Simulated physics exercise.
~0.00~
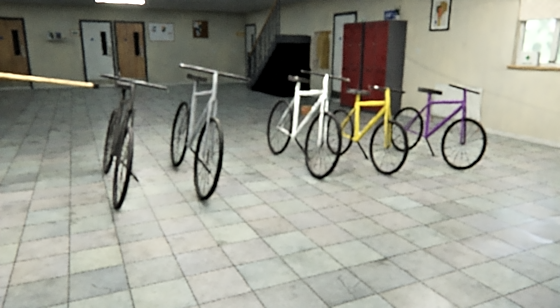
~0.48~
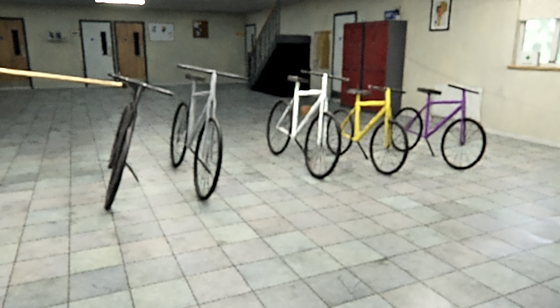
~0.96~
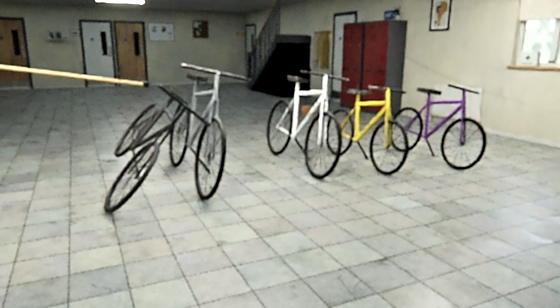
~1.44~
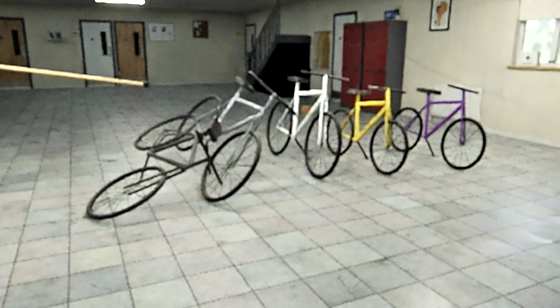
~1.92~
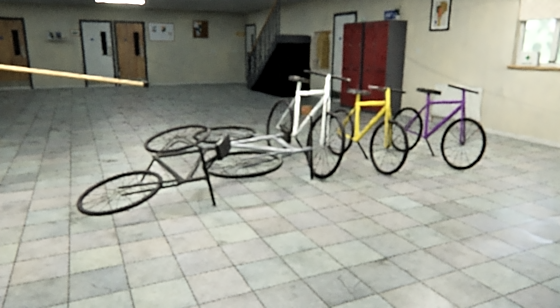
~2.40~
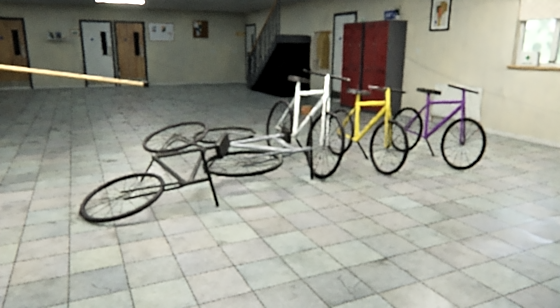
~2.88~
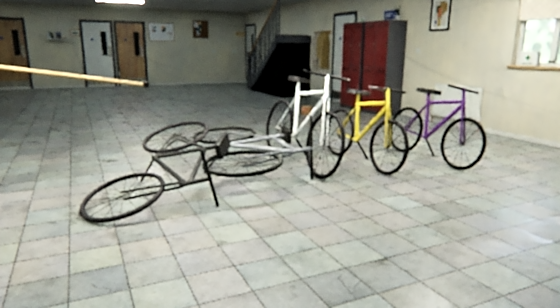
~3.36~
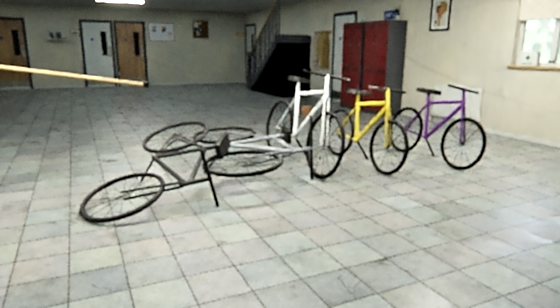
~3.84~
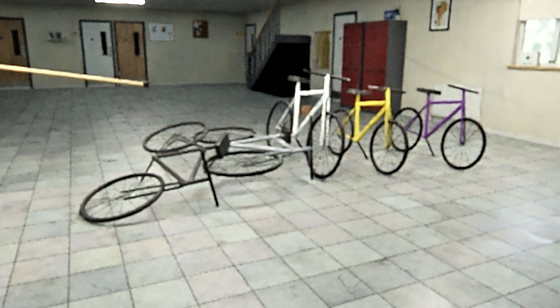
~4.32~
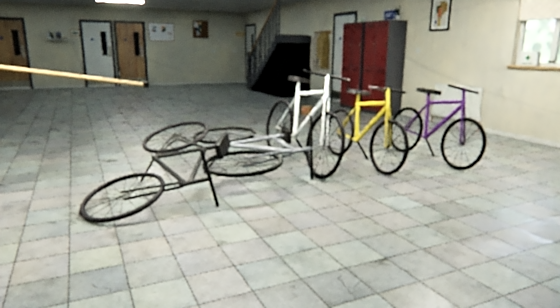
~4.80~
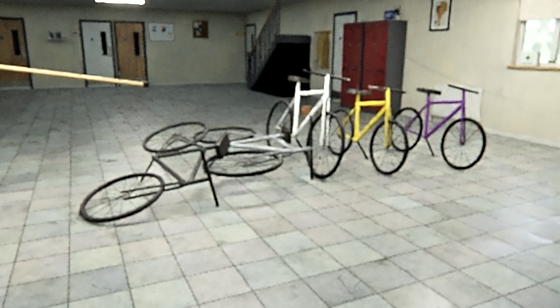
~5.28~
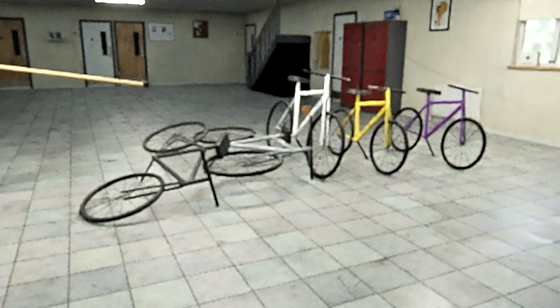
We see a row of five bicycles on a tiled floor as a pole pushes the nearest dark one, which topples rightward into the grey one beside it. Both end up lying on the floor, while the white, yellow and purple bicycles remain standing.
